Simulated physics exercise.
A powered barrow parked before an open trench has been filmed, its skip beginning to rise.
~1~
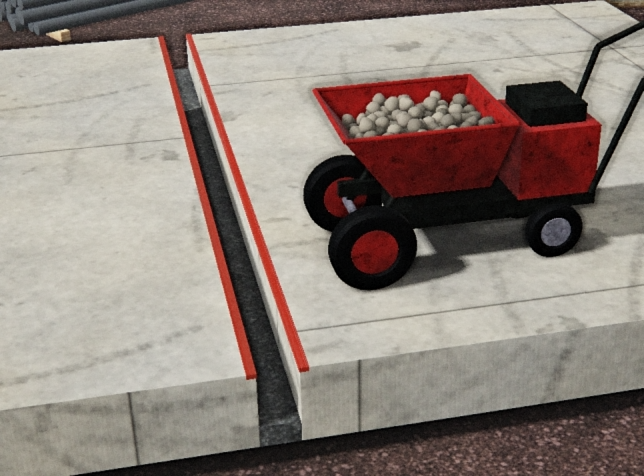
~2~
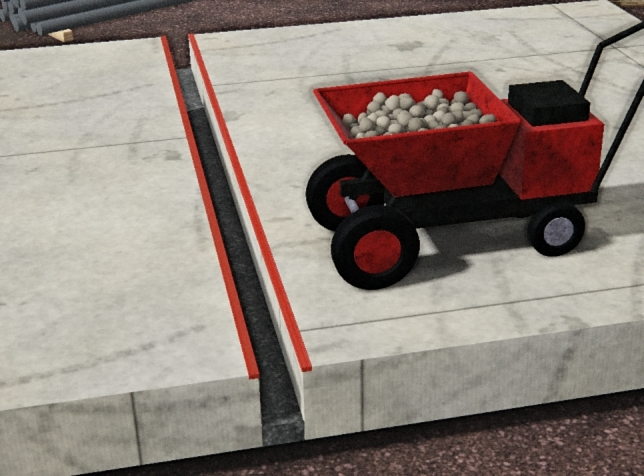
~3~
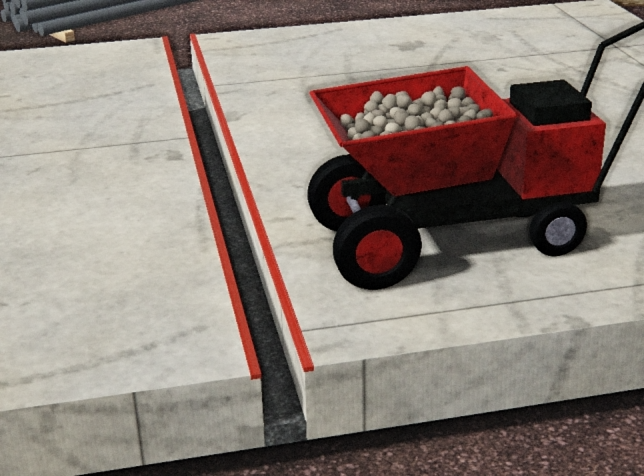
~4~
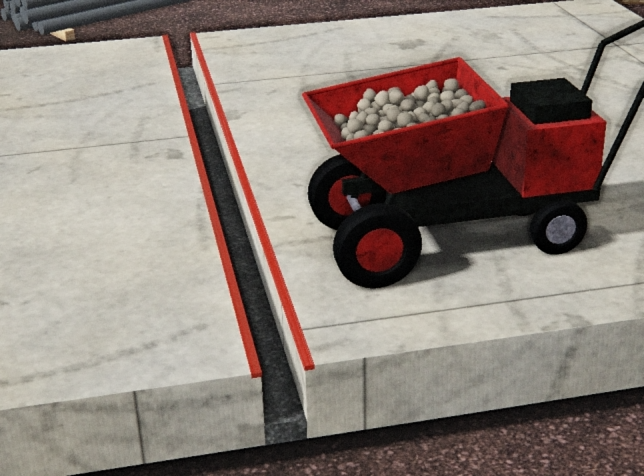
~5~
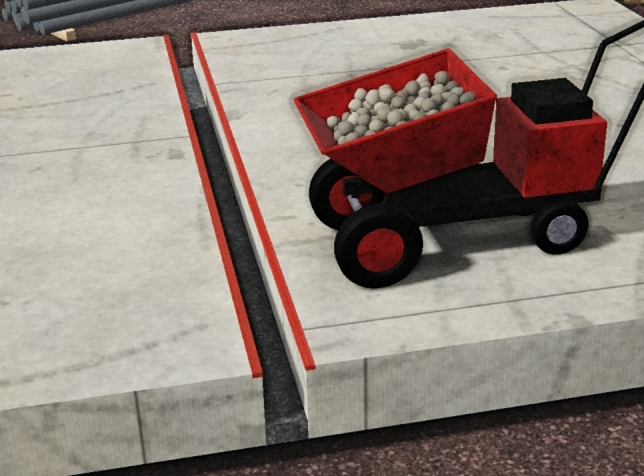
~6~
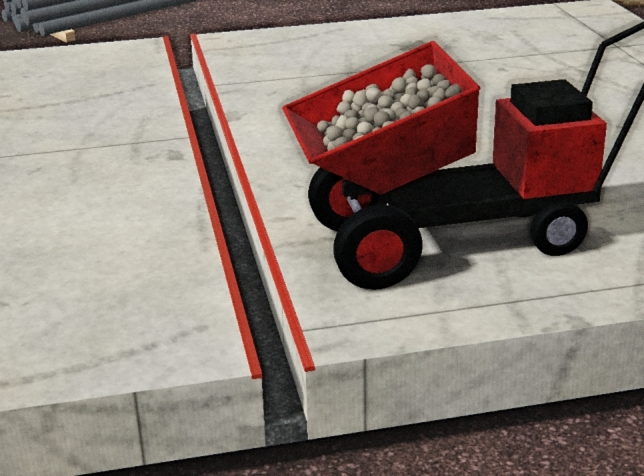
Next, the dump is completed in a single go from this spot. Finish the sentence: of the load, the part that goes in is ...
The minority.
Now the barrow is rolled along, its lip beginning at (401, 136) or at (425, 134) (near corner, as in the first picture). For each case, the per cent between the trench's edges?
Result: Try 1 = 70 %, try 2 = 50 %.
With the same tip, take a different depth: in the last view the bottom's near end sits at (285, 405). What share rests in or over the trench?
The share would be roughly 20 per cent.
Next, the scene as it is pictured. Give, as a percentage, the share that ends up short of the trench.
That share is about 0 percent.
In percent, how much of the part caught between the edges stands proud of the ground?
My figure is near 0 per cent.
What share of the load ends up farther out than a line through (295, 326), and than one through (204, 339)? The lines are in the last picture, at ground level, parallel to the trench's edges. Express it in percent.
I'd put it near 100 in a hundred, then near 50 in a hundred.
Soon after the last picture, skip tipped steeply; all in the skip.
A little later, skip tipped right over; most in the skip; a stray few in or heaped over the trench; a small part beyond it; a stray few falling.
Later still, skip tipped right over; about a quarter in the skip; a small part in or heaped over the trench; about two thirds beyond it; a stray few falling.
By the end, skip tipped right over; about a quarter in or heaped over the trench; most beyond it.
